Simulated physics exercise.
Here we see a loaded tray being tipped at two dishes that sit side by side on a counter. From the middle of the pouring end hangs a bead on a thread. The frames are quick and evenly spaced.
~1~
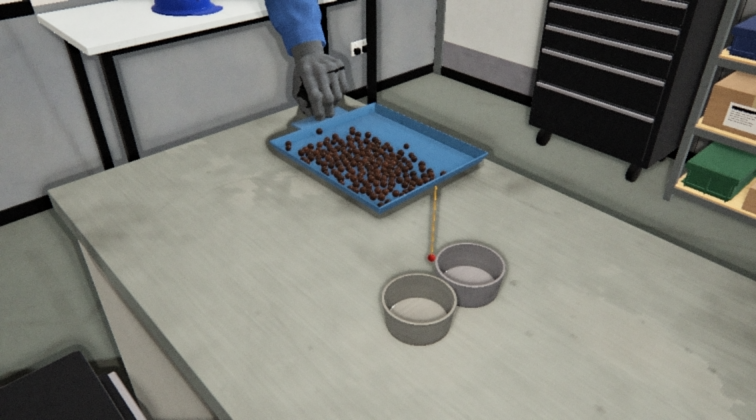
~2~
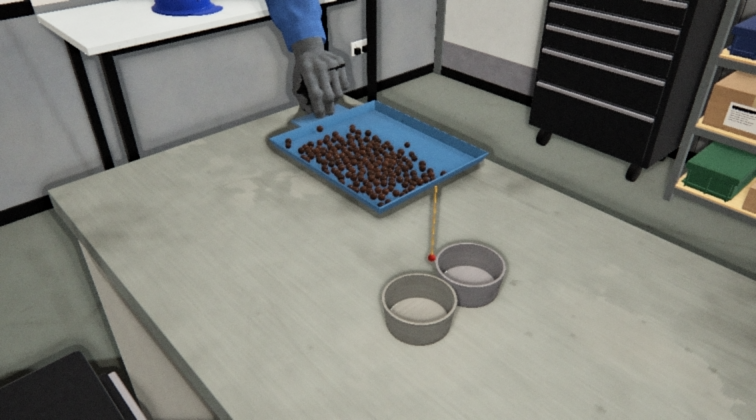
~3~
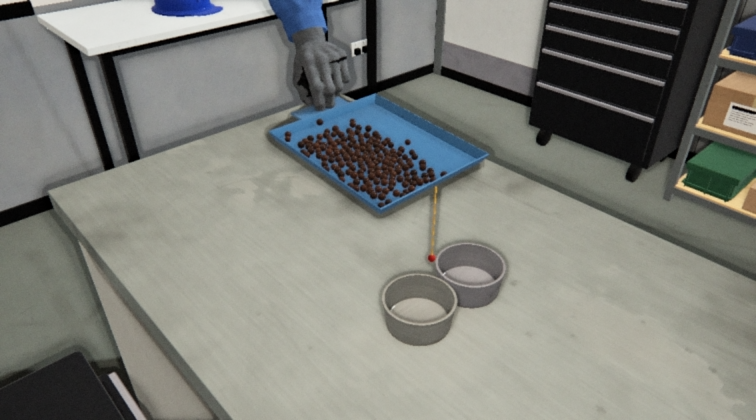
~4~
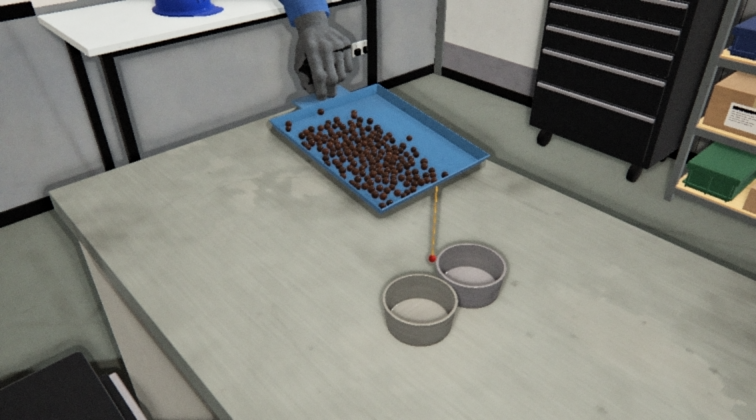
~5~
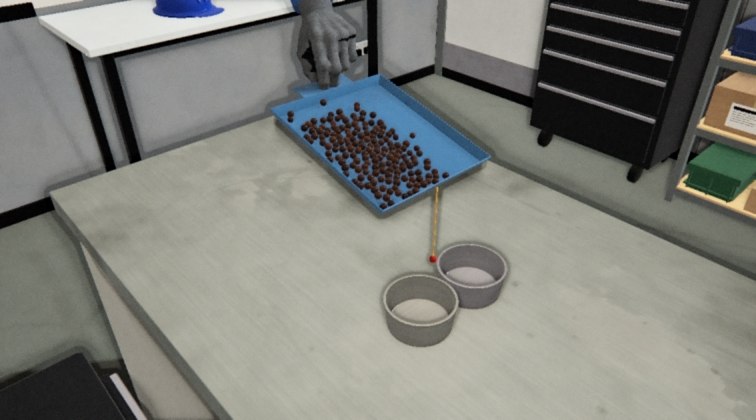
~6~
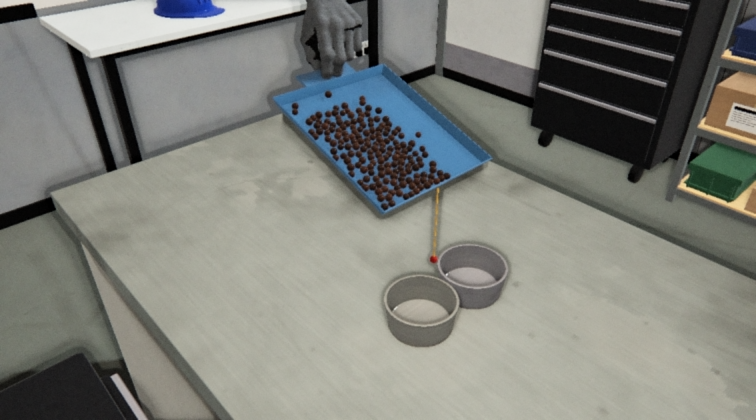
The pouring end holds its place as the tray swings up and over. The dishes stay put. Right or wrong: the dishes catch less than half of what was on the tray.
Wrong - they catch more than half.
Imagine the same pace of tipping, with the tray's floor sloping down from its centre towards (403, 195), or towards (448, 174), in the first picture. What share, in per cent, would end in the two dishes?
The first try would leave around 50 per cent there, the second around 50 per cent.
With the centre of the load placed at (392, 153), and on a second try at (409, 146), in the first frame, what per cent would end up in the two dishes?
Close to 80 and close to 70 per cent.
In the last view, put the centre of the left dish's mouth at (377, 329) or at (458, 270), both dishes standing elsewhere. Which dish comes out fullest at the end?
The one at right the first time, the one at left the second.
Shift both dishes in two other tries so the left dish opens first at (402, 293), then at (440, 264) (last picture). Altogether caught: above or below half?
The pair would catch the lesser share the first time and the lesser share the second time.
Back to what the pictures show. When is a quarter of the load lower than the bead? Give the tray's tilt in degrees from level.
65° or so.
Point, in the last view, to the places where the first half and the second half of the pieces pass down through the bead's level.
Starting near (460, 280), moving on to near (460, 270).
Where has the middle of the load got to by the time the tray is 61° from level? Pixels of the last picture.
At about (446, 199).
Just after the last frame, tray tipped steeply; roughly half on the tray; about a tenth in the left dish; about a tenth in the right dish; about a tenth outside both; roughly a third in the air.
A moment on, tray tipped right over; roughly a third in the left dish; roughly a third in the right dish; roughly a quarter outside both; just a few in the air.
Further on, tray tipped past a quarter turn; roughly a third in the left dish; roughly a third in the right dish; roughly a quarter outside both.
When it is over, tray tipped past a quarter turn; roughly a third in the left dish; roughly a third in the right dish; roughly a quarter outside both.
